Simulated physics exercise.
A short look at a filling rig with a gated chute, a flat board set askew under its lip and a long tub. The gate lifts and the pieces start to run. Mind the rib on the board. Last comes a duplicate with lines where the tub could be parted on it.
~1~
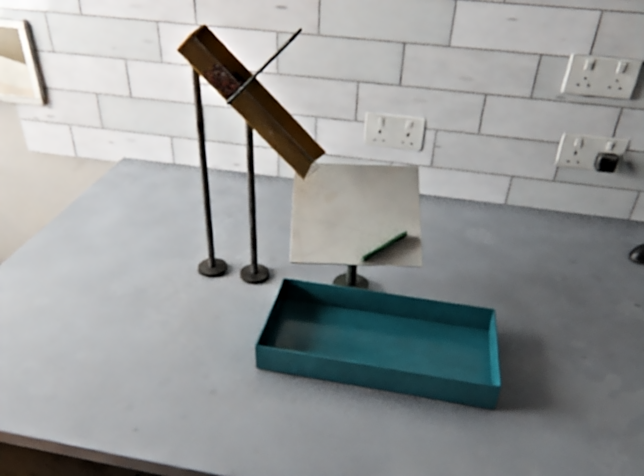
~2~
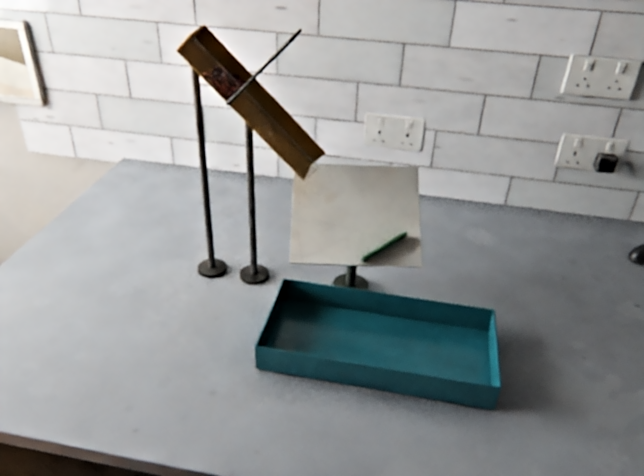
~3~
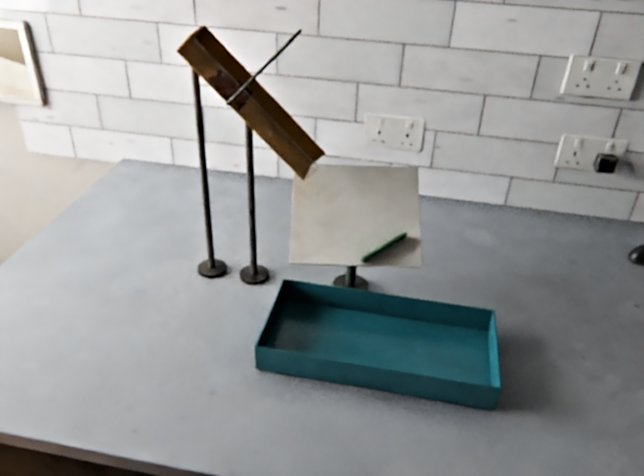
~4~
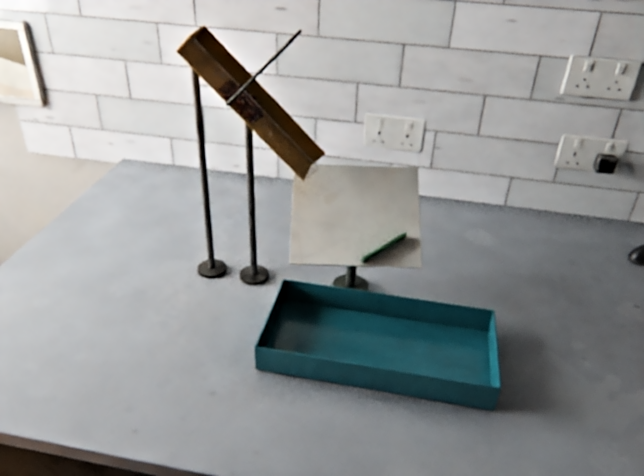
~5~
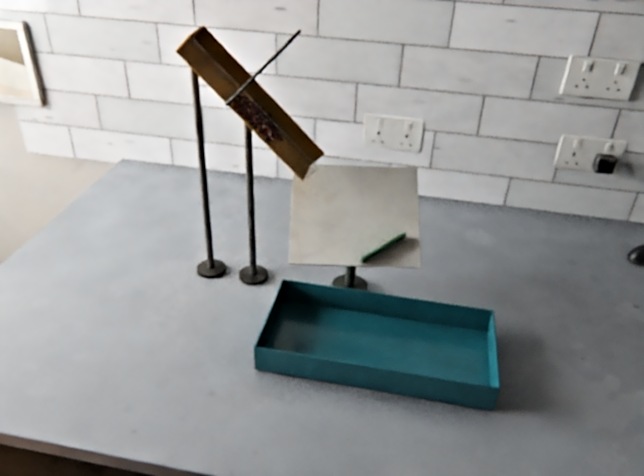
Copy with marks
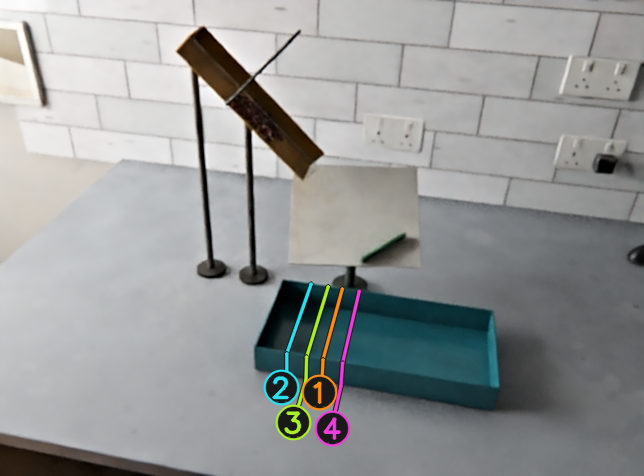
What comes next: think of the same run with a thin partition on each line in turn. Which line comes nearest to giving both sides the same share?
Choose 4.
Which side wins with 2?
The right side.
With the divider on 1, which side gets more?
Right.
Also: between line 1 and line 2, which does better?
1.
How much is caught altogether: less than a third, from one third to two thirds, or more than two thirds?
More than two thirds.
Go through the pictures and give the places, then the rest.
The first picture shows load behind the gate near (229, 83), kidney beans; lip of the chute near (308, 172), sloping fairly steeply.
The second picture shows middle of the board near (356, 213), tilted fairly steeply; middle of its low edge near (356, 265); of its high edge near (356, 165).
The third picture shows front corners of the tub near (255, 346) and (500, 388), empty; front of the load near (239, 108).
The fourth picture shows middle of the load near (245, 98); its front near (261, 115), close to a quarter of the way to the lip; rib from (407, 233) to (363, 259).
The fifth picture shows middle of the load near (258, 119); its front near (280, 138), close to half of the way to the lip.
On the marked copy, line 1 crosses the front rim at (323, 358); line 2 crosses the front rim at (287, 352); line 3 crosses the front rim at (306, 355); line 4 crosses the front rim at (342, 361).
For line 1, of what is caught, a small share on the left of the divider, the bulk on the right.
For line 2, of what is caught, none at all on the left of the divider, the whole lot on the right.
For line 3, of what is caught, only a few on the left of the divider, all but a few on the right.
For line 4, of what is caught, close to two thirds on the left of the divider, close to a third on the right.
